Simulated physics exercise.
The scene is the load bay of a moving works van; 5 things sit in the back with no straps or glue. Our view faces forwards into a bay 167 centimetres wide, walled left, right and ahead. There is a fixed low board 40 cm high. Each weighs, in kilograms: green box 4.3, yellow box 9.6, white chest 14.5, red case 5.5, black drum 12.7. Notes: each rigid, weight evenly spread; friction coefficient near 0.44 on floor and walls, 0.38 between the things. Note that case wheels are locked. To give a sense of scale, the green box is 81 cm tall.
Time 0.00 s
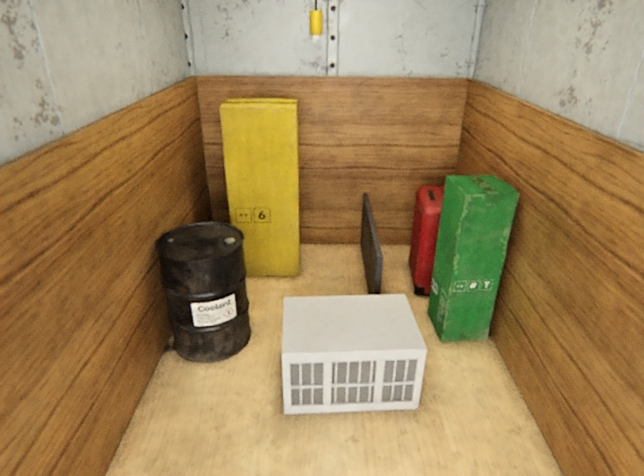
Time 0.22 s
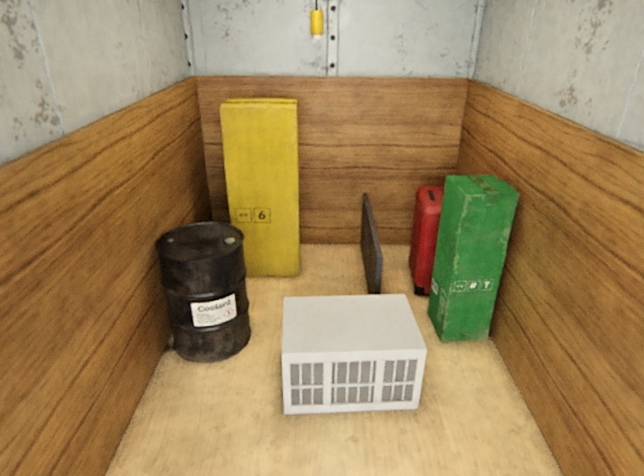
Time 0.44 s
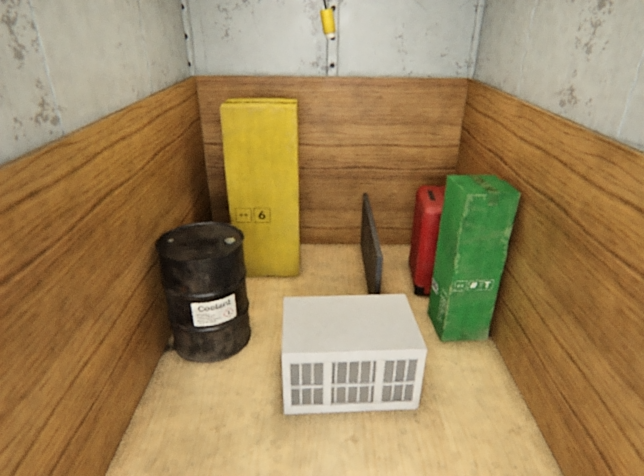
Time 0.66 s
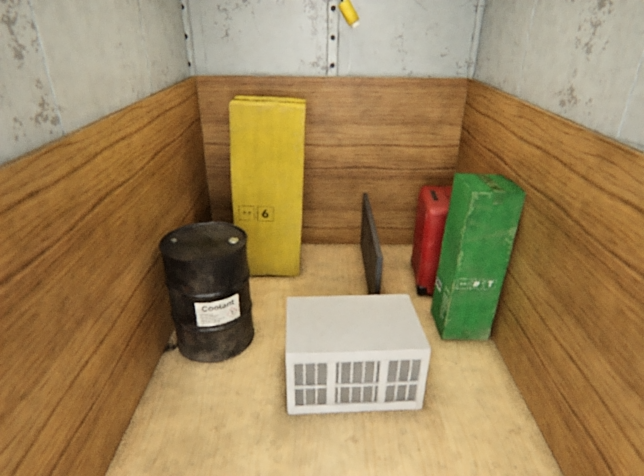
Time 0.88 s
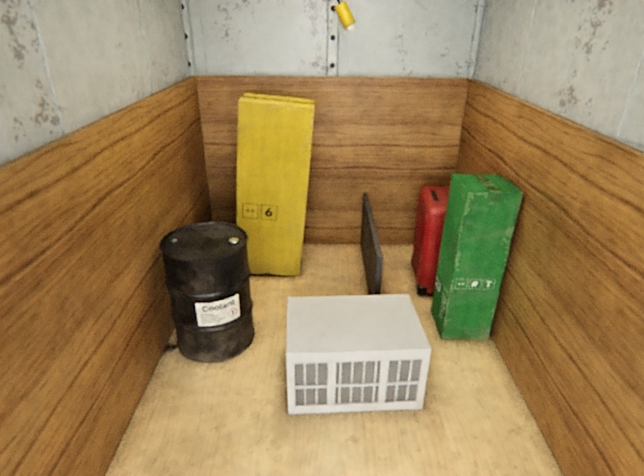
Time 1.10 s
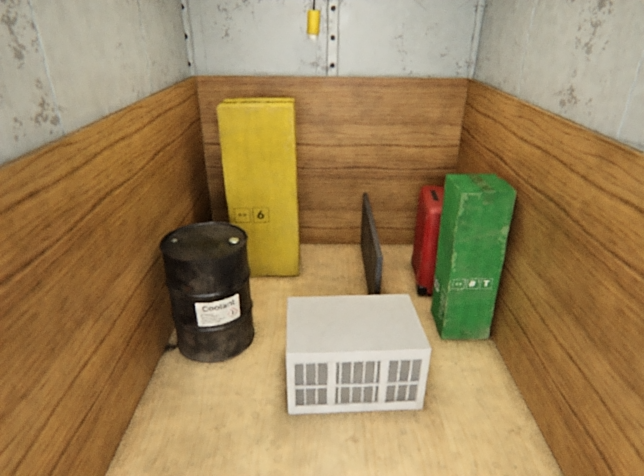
Yellow box leaning right, then tilting back left, as the hanging yellow tag swings and the other cargo shifts slightly right.
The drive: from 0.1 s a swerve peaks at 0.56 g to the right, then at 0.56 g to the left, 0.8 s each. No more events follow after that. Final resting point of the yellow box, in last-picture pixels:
Roughly (263, 192).
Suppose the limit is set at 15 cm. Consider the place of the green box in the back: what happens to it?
As for the green box, it gets displaced.
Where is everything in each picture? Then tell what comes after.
The first frame shows steady run; yellow box (265, 192); green box (467, 261).
The second frame shows force 0.17 g right; black drum (207, 291).
The third frame shows force 0.48 g right; green box (468, 261); white chest (348, 351).
The fourth frame shows force 0.34 g right; yellow box (269, 191) slid 3 cm; red case (441, 240).
The fifth frame shows steady run; yellow box (273, 190) leaning 5°; green box (471, 260) slid 2 cm.
The sixth frame shows force 0.28 g left; yellow box (264, 192).
After 1.50 s, force 0.28 g left; yellow box leaning 12° near (245, 187); green box leaning 14°.
After 1.90 s, steady run; yellow box leaning 8° near (251, 189); green box leaning 45°.
After 2.70 s, steady run; yellow box leaning 4° near (258, 190); green box leaning 54°.
At rest (4.5 s), tipped over in the back, green box; the other 4 in place, give or take 15 cm. In the last view, yellow box near (263, 192).
